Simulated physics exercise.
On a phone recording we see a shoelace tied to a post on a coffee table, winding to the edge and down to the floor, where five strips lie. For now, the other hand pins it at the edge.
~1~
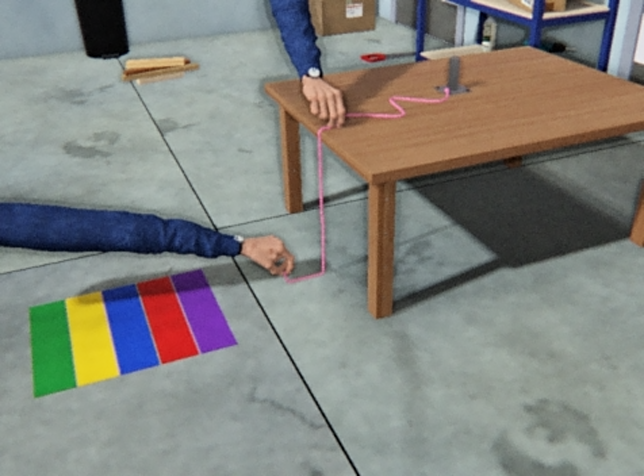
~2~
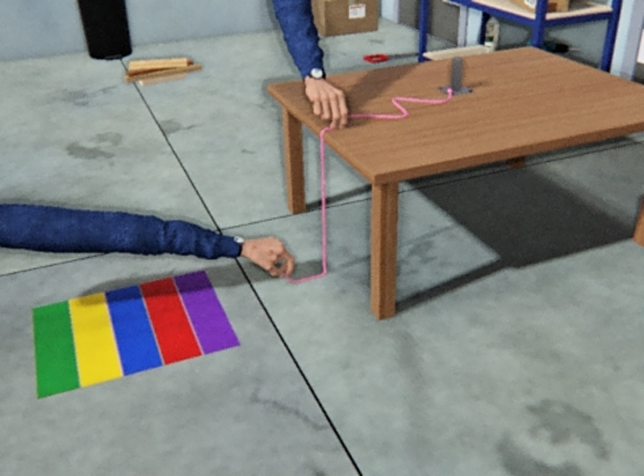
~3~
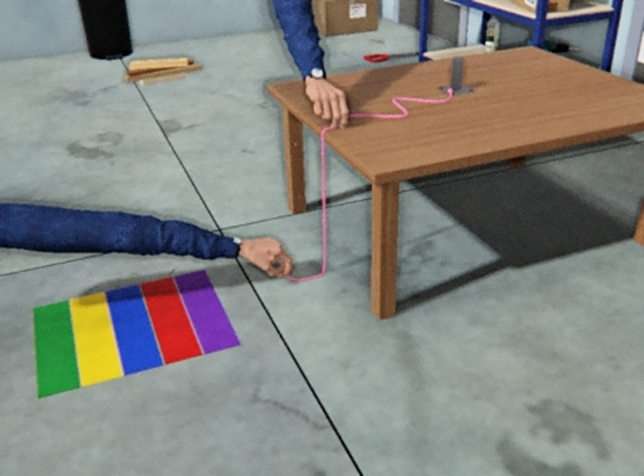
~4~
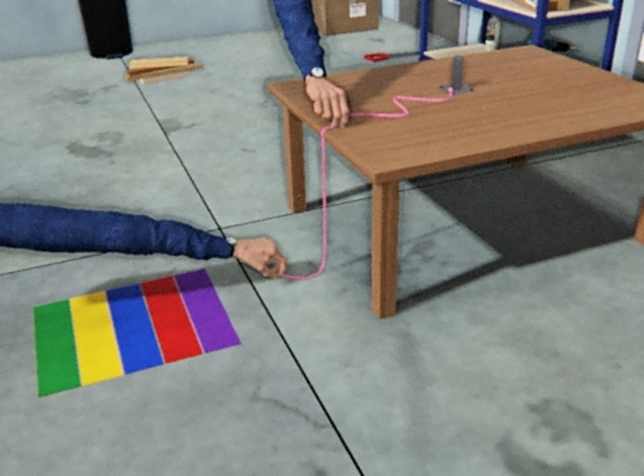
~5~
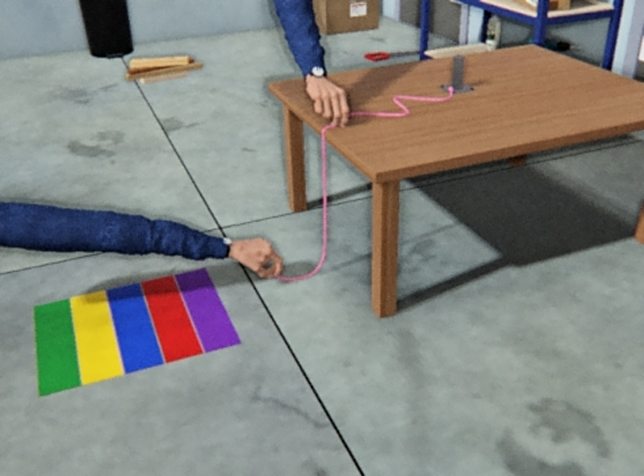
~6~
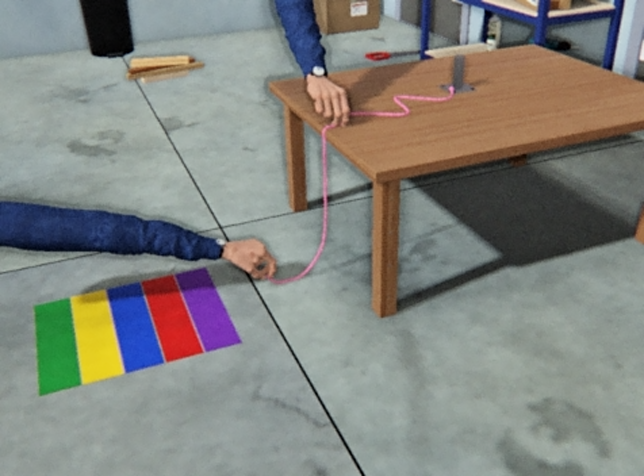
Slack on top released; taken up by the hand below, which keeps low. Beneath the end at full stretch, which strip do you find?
You find the yellow strip.
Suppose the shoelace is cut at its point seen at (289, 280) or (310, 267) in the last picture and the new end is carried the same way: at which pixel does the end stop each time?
In turn, around (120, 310) and around (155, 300).
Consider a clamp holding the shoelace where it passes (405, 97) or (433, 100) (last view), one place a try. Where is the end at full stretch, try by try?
About (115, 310) and (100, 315).
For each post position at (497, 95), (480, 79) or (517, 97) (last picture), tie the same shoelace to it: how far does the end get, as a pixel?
Close to (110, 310), (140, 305) and (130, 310) in that order.
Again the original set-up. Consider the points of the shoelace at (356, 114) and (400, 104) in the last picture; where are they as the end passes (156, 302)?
The first ends at (313, 149) and the second at (366, 109).
A little later, end near (155, 302); over red.
Next, end near (110, 313); over yellow.
When it is tight, end near (83, 319); over yellow. Over yellow.
